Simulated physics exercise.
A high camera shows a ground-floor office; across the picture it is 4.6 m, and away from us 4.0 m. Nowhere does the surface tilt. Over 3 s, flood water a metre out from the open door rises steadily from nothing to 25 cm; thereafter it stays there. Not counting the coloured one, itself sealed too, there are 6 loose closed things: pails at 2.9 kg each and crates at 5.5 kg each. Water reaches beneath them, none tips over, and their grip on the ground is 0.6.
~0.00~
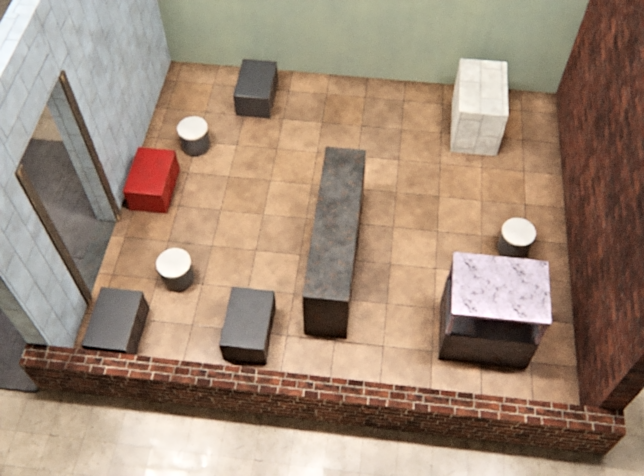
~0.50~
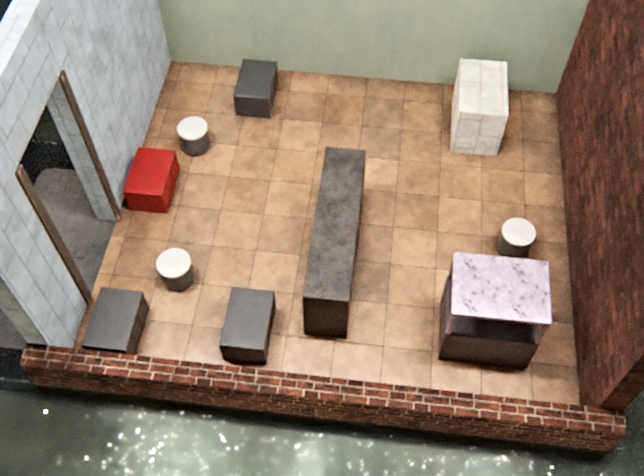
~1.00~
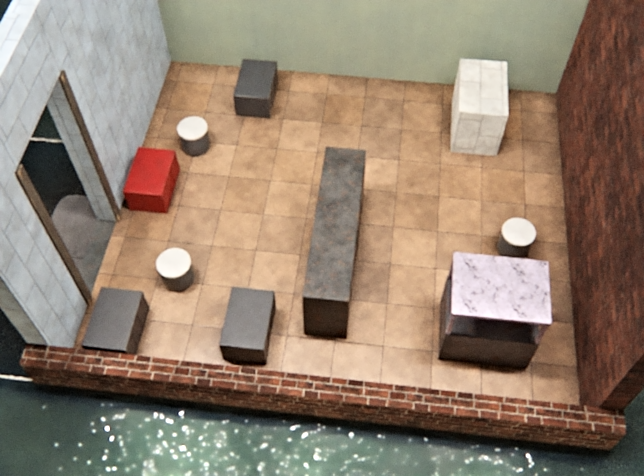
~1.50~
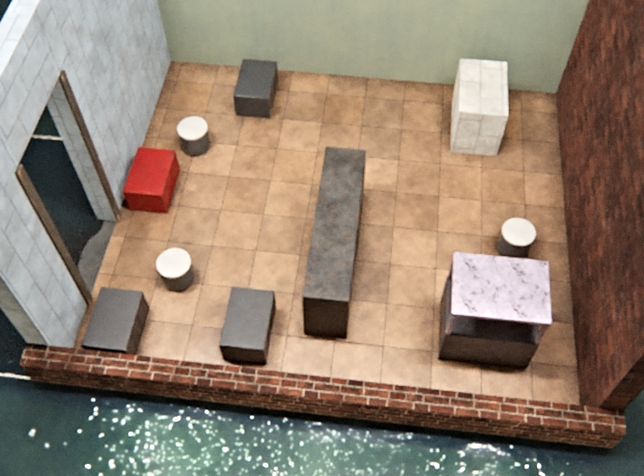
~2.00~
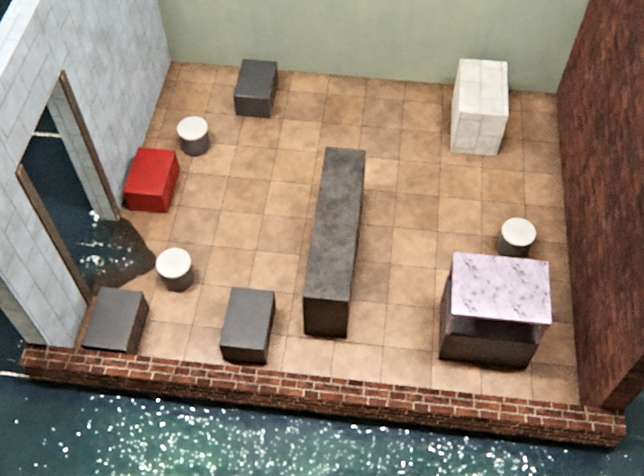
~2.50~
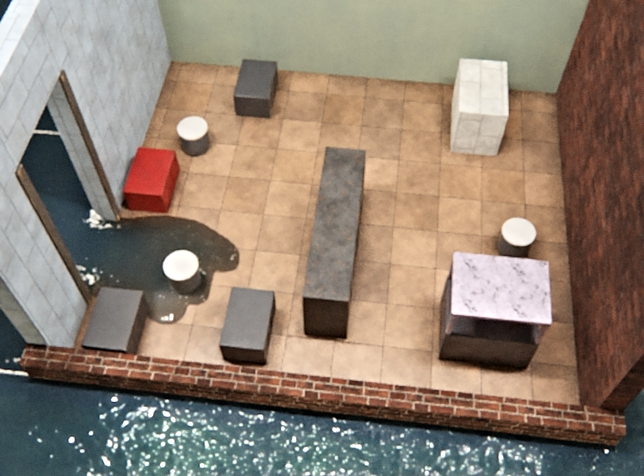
In a ground-floor office seen from above, water spread outside the walls, then came in through the doorway on the left and crept over the tiles, nudging one pale-topped pail slightly while the red crate stayed put.
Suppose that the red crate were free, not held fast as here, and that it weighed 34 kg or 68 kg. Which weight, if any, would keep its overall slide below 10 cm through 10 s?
Either one.
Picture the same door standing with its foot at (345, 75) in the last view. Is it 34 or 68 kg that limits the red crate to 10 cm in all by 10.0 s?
In that setup the first mass works.
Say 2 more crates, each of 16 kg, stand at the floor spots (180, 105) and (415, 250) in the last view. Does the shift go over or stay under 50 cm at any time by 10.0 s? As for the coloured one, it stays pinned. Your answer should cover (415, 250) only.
Answer: It goes not that far.
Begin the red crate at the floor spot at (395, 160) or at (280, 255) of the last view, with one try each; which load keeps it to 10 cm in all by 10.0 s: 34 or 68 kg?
The first try gives success with both; the second gives success with heavier only.
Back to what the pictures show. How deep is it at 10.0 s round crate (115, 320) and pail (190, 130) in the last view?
First roughly 10 cm, second roughly 5 cm.
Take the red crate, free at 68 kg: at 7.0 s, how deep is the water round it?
Something like 3 centimetres.
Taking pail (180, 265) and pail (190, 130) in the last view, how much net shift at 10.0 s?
In that order: 250 cm, 50 cm.
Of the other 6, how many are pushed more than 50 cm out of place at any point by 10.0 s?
The count comes to 5.
After 3.5 s the red crate would be 0 cm from its start with 34 kg and 0 cm from its start with 68 kg; 1 cm of water round it then.
After 4.5 s the red crate would be 0 cm from its start with 34 kg and 0 cm from its start with 68 kg; 2 cm of water round it then.
After 7.0 s the red crate would be 0 cm from its start with 34 kg and 0 cm from its start with 68 kg; 3 cm of water round it then.
After 10.0 s the red crate would be 0 cm from its start with 34 kg and 0 cm from its start with 68 kg; 7 cm of water round it then.
